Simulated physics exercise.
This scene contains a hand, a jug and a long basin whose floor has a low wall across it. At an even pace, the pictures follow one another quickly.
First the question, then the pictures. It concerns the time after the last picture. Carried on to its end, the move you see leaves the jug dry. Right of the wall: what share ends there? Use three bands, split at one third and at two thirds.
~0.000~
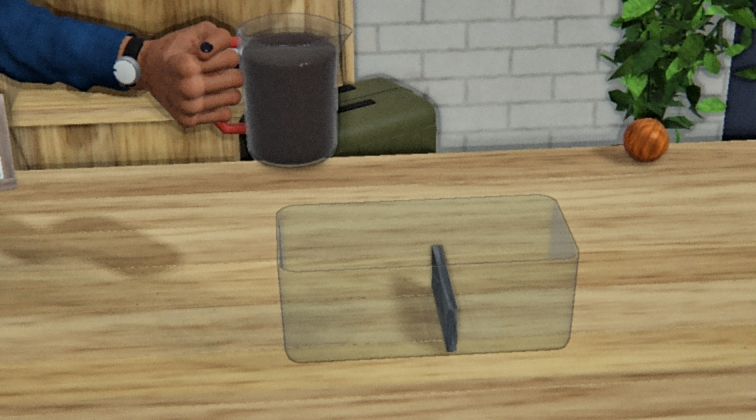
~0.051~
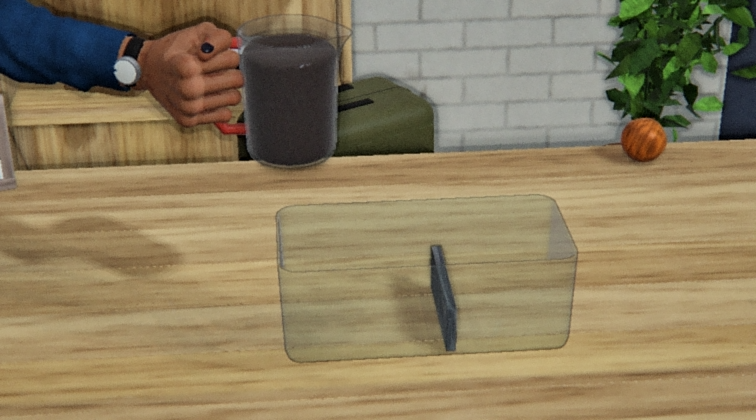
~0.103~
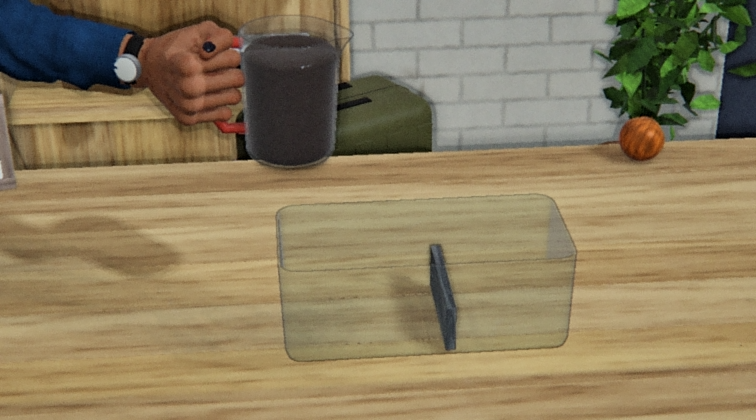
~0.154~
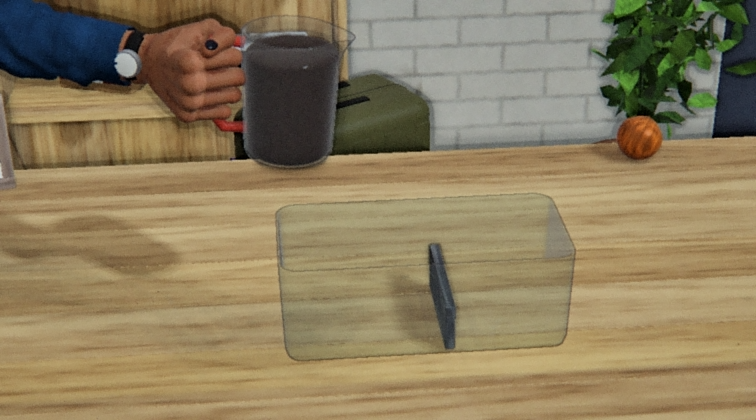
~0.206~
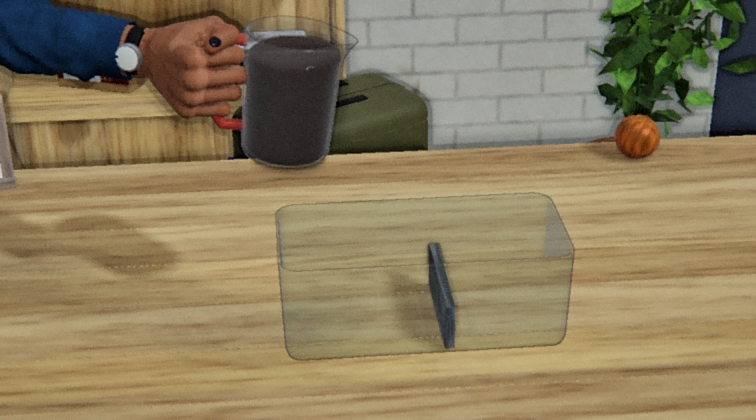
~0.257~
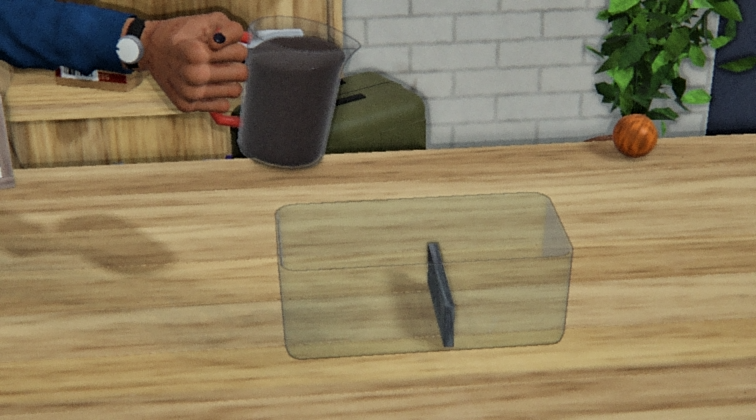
Between a third and two thirds ends up there.
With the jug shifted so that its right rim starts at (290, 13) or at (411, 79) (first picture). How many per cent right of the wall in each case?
First try: About 5 %; second try: About 95 %.
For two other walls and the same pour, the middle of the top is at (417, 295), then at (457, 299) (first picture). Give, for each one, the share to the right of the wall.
90 % and 35 %, roughly.
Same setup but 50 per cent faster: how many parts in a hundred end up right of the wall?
Near 40 %.
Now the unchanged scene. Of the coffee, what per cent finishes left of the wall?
I'd say near 55 in a hundred.
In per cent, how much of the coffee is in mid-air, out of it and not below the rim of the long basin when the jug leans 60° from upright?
Estimate: Some 10 per cent.
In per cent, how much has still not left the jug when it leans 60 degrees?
Around 85 percent remains.
A moment on, the jug is tipped part way and 87 per cent is still to pour, 1 is left of the wall and 0 right of it.
Next, the jug is tipped on its side and 45 per cent is still to pour, 9 is left of the wall and 24 right of it.
Then the jug is tipped on its side and 9 per cent is still to pour, 38 is left of the wall and 45 right of it.
Later the jug is tipped on its side and 1 per cent is still to pour, 52 is left of the wall and 45 right of it.
Finally, 53 per cent lies left of the wall, 46 right of it and 1 outside.
